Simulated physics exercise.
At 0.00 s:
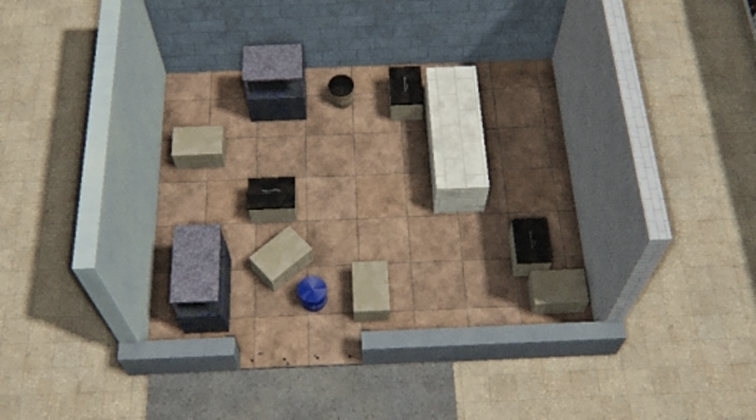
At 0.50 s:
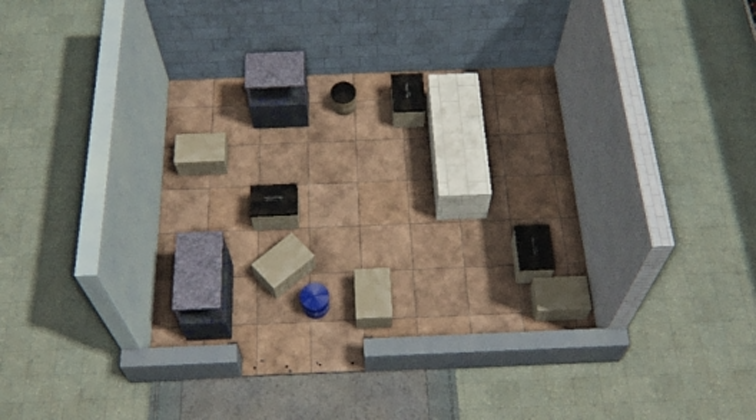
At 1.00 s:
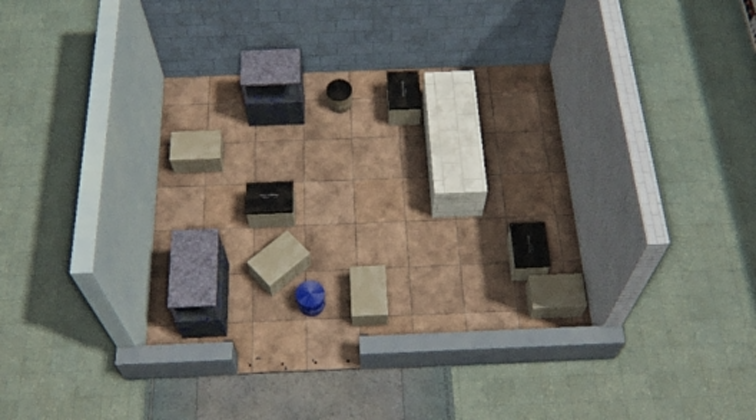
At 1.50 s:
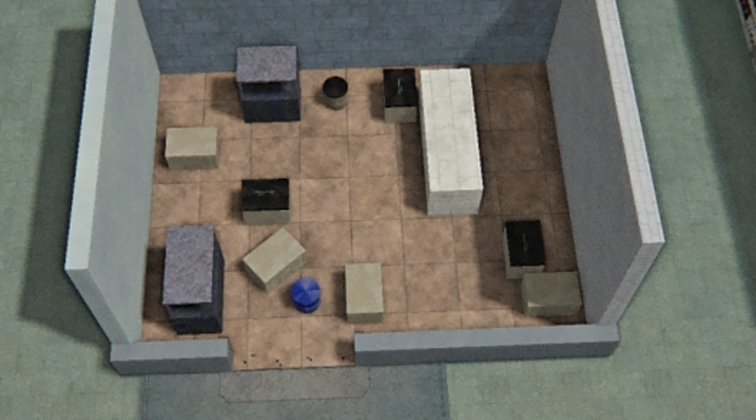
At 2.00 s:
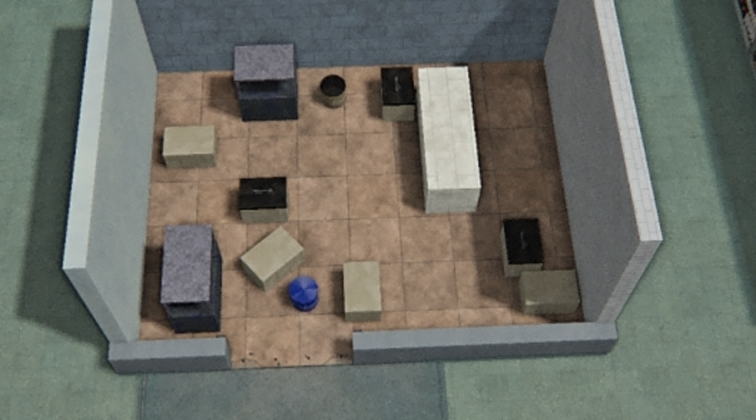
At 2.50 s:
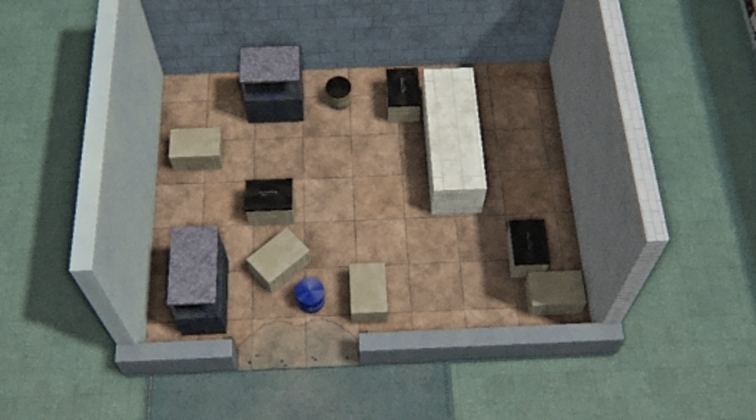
Water spreads outside the store, then just into its front opening, while the objects stay still.
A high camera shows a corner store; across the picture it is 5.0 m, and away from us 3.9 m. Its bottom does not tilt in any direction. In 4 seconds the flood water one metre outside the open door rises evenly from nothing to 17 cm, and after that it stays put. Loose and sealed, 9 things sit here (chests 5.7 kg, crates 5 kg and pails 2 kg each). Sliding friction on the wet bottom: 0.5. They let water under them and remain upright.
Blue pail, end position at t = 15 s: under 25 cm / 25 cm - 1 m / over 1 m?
It's set to be hauled off.
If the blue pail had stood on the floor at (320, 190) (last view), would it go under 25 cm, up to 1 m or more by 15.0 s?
What happens is it gets pushed a long way.
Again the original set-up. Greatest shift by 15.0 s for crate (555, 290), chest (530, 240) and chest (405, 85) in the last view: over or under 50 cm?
Within, within, within.
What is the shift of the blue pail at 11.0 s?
It is about 300 cm out of place by then.
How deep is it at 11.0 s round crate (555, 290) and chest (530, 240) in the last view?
I'd estimate 1 cm for the first and 2 cm for the second.
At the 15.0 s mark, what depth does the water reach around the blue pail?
The depth there is around 13 cm.
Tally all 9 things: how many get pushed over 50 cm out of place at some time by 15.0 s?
6.
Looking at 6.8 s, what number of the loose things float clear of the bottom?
At that point I count 6.
After 3.5 s the blue pail is near (323, 251), 0.5 m from its start, aground; 0 afloat.
After 6.8 s the blue pail is near (371, 70), 3.0 m from its start, afloat; 6 afloat.
After 11.0 s the blue pail is near (386, 58), 3.2 m from its start, afloat; 6 afloat.
After 15.0 s the blue pail is near (386, 58), 3.2 m from its start, afloat; 9 afloat.
